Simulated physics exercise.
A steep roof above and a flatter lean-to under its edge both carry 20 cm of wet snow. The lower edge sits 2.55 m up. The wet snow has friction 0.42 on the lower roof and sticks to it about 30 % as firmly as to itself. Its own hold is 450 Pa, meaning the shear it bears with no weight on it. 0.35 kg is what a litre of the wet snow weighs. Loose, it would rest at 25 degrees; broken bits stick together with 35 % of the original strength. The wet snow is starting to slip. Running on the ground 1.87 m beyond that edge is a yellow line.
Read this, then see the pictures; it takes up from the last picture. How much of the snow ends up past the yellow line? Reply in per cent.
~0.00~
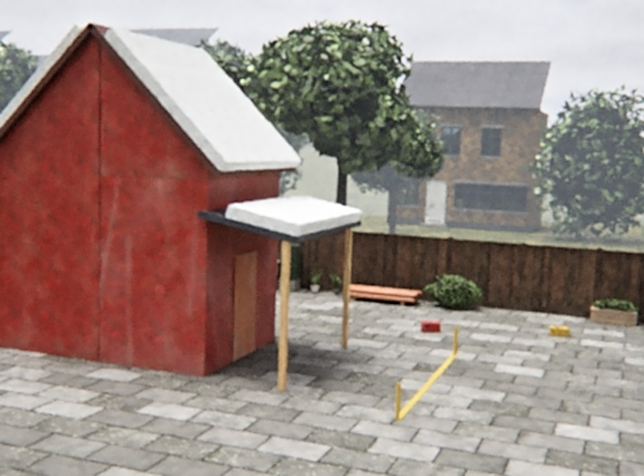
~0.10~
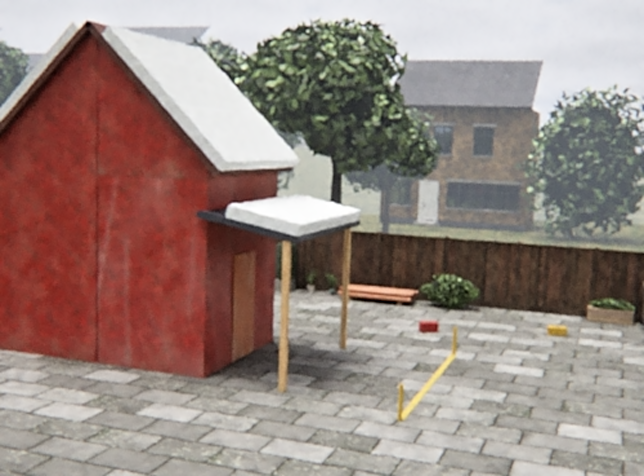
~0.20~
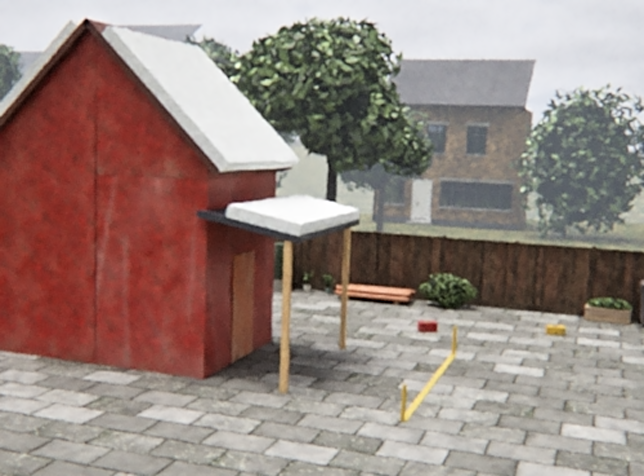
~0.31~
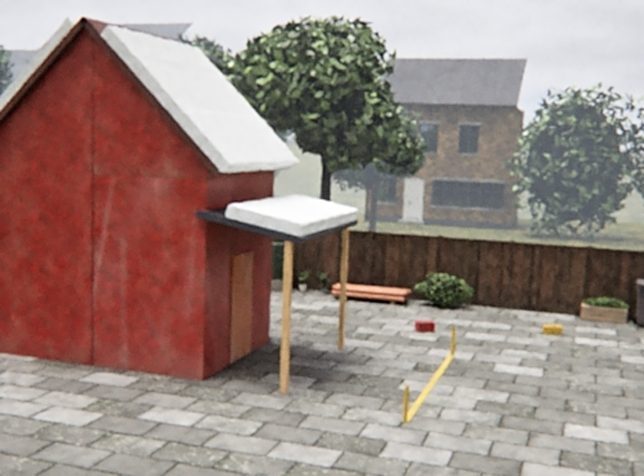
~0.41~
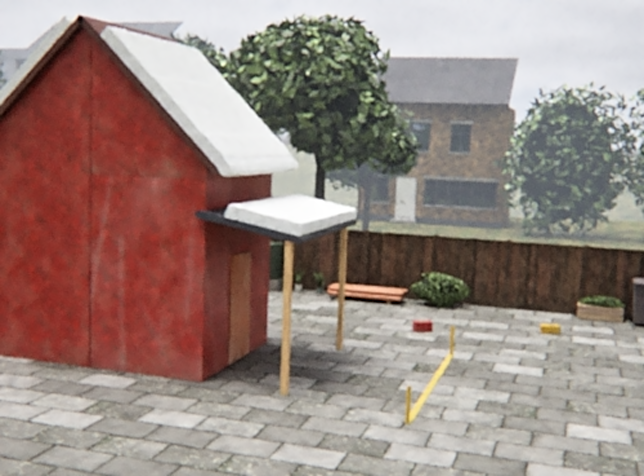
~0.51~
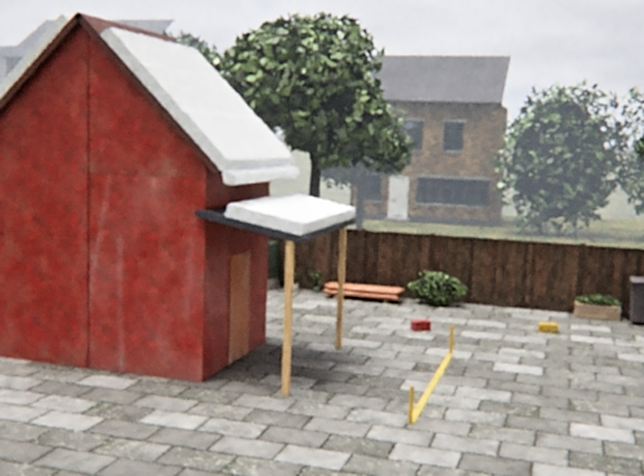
About 0 %.
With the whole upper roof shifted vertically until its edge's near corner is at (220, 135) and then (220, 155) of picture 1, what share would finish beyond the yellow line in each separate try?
In that order: 25 %, 12 %.
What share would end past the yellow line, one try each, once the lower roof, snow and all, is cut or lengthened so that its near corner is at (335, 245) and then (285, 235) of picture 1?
Respectively 0 % and 4 %.
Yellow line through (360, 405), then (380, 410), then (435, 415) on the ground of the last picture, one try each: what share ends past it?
10 %, then 3 %, then 0 %.
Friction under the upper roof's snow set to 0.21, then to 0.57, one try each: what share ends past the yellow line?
About 25 % in the first try and about 4 % in the second.
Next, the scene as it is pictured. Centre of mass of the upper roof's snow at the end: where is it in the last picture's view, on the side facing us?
Look near (285, 272) in the final picture.
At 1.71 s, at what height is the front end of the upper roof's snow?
2.8 m, roughly.
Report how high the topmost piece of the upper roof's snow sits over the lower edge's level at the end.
Roughly 0.7 m.
After 1.06 s, none is below the lower edge and 0 % is past the line.
After 1.71 s, none is below the lower edge and 0 % is past the line.
After 2.35 s, 11 % is below the lower edge and 0 % is past the line.
After 3.00 s, 30 % is below the lower edge and 0 % is past the line.
After 4.60 s, at the end, 33 % is below the lower edge and 0 % is past the line.
